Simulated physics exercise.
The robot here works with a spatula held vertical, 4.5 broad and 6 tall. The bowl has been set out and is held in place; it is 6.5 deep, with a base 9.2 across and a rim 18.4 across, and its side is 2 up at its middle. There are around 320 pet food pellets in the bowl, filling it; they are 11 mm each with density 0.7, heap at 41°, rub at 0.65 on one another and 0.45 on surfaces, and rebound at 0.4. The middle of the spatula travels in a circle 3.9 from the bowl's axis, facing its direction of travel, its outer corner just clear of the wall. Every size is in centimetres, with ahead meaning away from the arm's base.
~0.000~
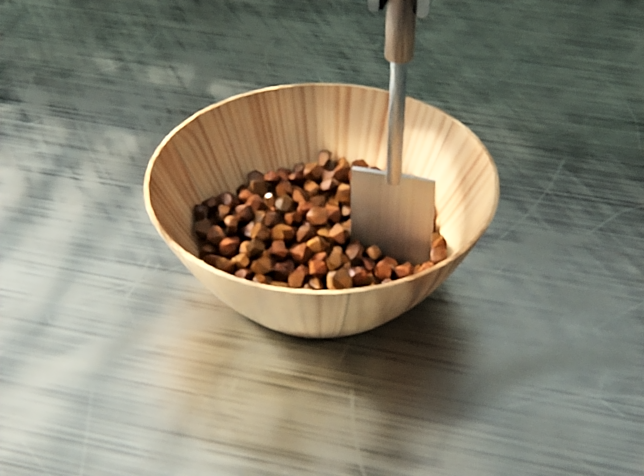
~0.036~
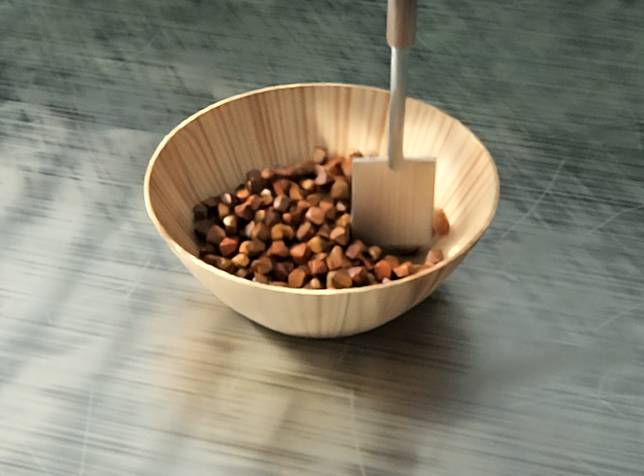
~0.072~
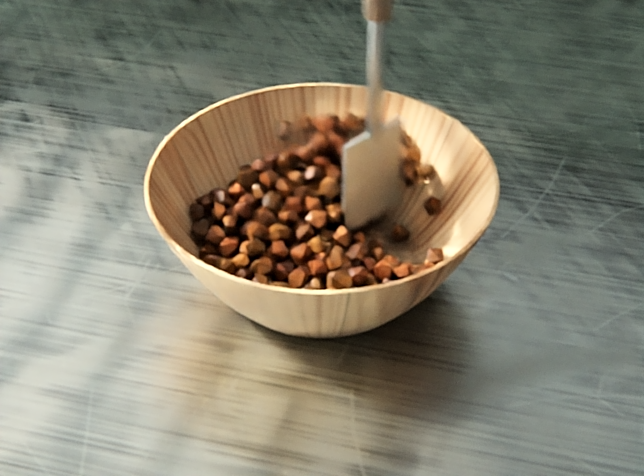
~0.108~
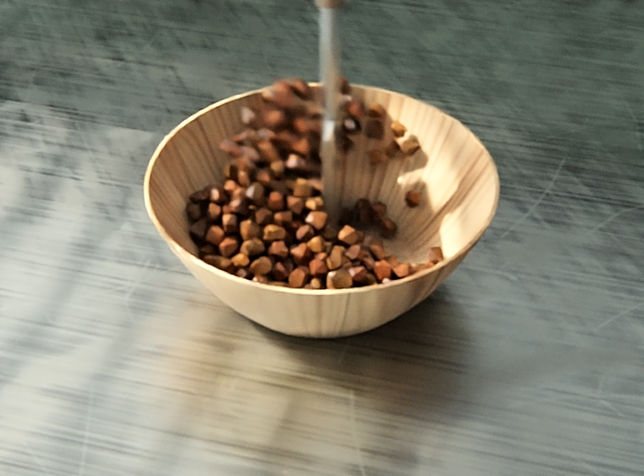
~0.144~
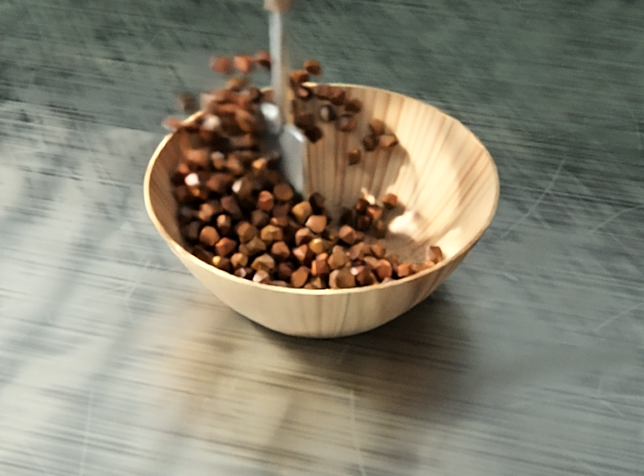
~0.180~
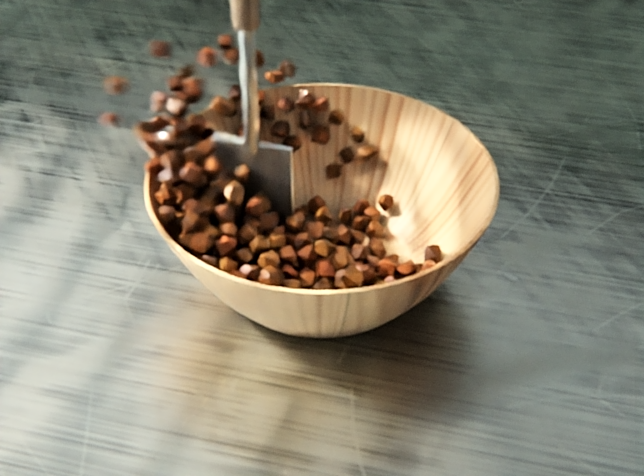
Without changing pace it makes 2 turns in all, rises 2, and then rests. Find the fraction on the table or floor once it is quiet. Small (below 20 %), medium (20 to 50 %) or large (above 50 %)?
It is medium.
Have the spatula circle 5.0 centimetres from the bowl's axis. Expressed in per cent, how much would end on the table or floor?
Around 15 in a hundred.
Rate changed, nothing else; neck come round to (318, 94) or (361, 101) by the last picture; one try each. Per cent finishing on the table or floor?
It comes to close to 10 per cent and close to 5 per cent.
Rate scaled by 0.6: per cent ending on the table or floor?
That gives about 10 percent.
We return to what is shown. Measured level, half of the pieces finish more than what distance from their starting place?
Roughly 9 cm, measured level.
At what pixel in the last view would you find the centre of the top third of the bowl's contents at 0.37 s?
Roughly pixel (429, 183).
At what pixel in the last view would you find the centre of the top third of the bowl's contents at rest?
Centre of top third: Approx. (299, 217).
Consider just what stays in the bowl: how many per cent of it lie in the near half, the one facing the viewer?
45 %.
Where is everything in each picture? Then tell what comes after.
In the first frame, spatula neck at (395, 150), 0° round; upper third of the load around (305, 230), from x 205 to 440, top at y 160; 315 in the bowl.
In the second frame, spatula neck at (396, 135), 18° round; upper third of the load around (315, 216), from x 200 to 440, top at y 155.
In the third frame, spatula neck at (375, 108), 58° round; upper third of the load around (313, 187), from x 200 to 435, top at y 120.
In the fourth frame, spatula neck at (331, 94), 98° round; upper third of the load around (285, 164), from x 195 to 435, top at y 85.
In the fifth frame, spatula neck at (282, 98), 138° round; upper third of the load around (242, 159), from x 175 to 435, top at y 60; 314 in the bowl, 1 in flight or on the tool.
In the sixth frame, spatula neck at (251, 118), 179° round; upper third of the load around (205, 166), from x 110 to 430, top at y 40; 300 in the bowl, 15 in flight or on the tool.
After 0.37 s, 26° round, highest piece 10 above the table; 231 in the bowl, 41 on the table or floor, 43 in flight or on the tool.
After 0.55 s, 234° round, highest piece 7 above the table; 215 in the bowl, 98 on the table or floor, 2 in flight or on the tool.
After 0.85 s, 0° round, highest piece 7 above the table; 214 in the bowl, 101 on the table or floor.
After 1.55 s, 0° round, highest piece 7 above the table; 214 in the bowl, 101 on the table or floor.
At rest, 214 in the bowl, 101 on the table or floor. That is 32 % on the table or floor.
